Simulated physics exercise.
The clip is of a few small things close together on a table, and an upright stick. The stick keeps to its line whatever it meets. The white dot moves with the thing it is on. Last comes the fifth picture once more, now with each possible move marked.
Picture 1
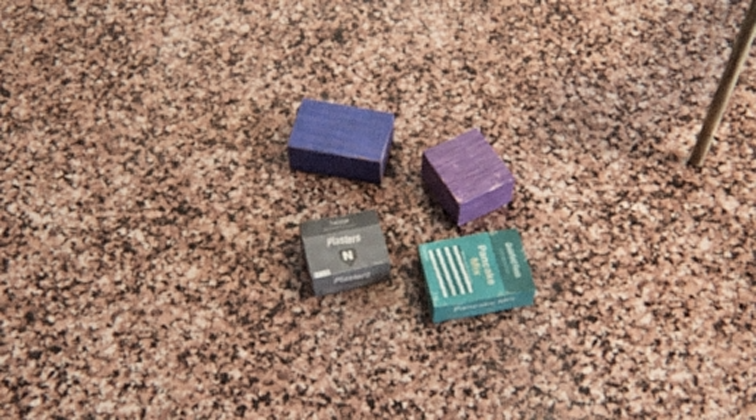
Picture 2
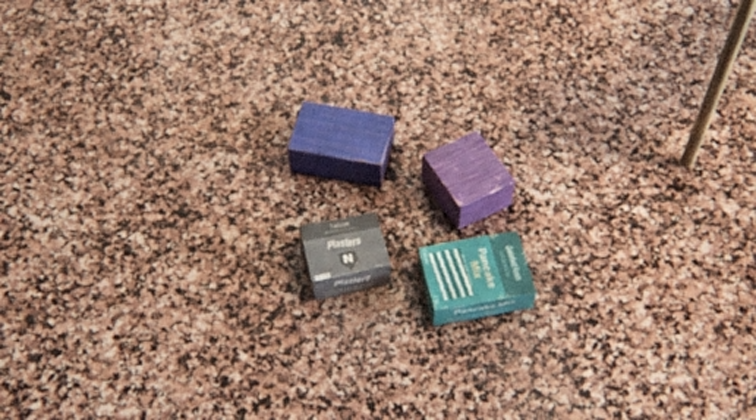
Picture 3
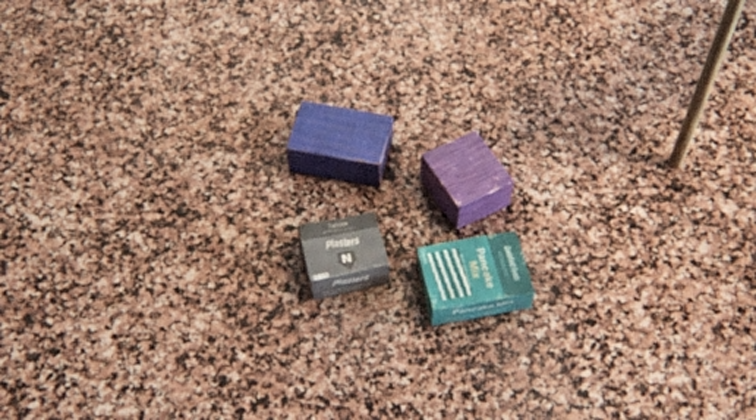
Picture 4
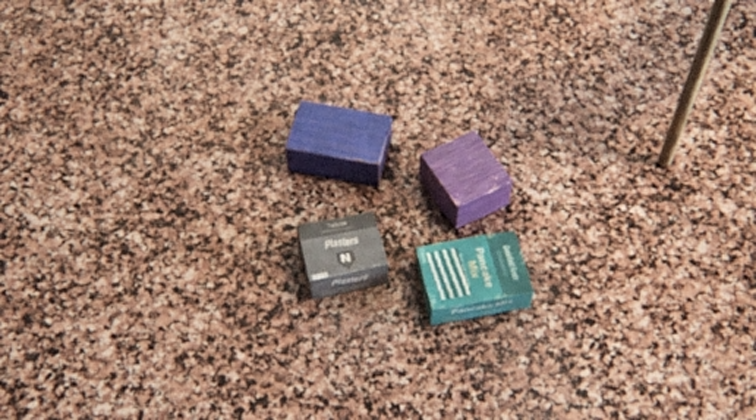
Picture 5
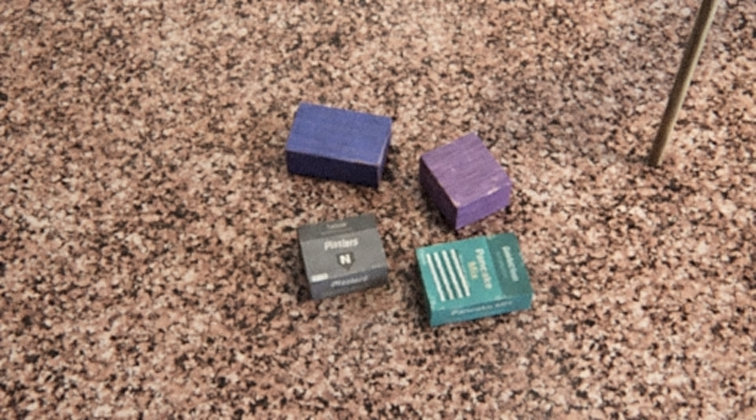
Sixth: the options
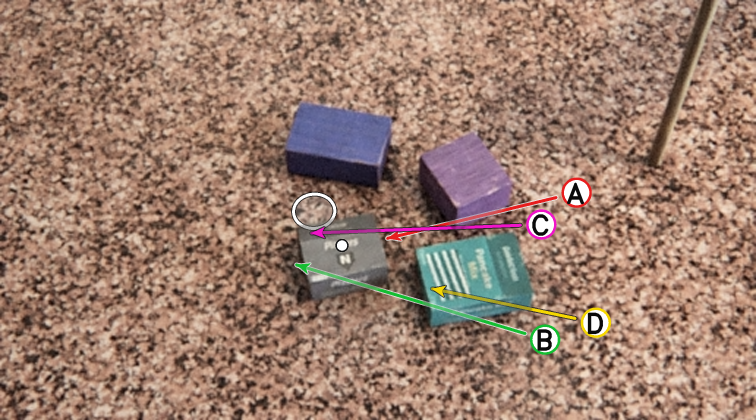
A thin upright metal stick at the upper right shifts slowly and slightly to the left across a speckled pinkish-brown stone surface, seen from above at an angle. Near the middle sit a blue block at upper left, a purple block at upper right, a dark grey box at lower left and a turquoise packet with white stripes at lower right. These four stay practically still, and the view remains steady.
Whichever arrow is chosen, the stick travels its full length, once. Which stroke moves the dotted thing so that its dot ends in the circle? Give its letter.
Take B.
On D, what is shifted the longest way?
The turquoise packet goes farthest.
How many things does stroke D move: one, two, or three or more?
Two.
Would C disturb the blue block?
No.
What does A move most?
The purple block goes farthest.
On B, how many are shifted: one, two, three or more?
Two.
On the copy, A from (556, 198) to (387, 238); B from (525, 334) to (297, 265); C from (520, 225) to (312, 233); D from (575, 318) to (432, 289); the ring at (314, 211); the white dot at (342, 245).
On B. First, foot of the stick (441, 309); grey box (342, 256); turquoise packet (464, 263).
Then, foot of the stick (360, 285); grey box (336, 246); turquoise packet (462, 260).
Finally, foot of the stick (297, 266); grey box (317, 223); turquoise packet (462, 260); the dot on the grey box is in the ring.
By contrast, A leaves the dotted thing at (342, 256); C leaves the dotted thing at (311, 269); D leaves the dotted thing at (286, 245).
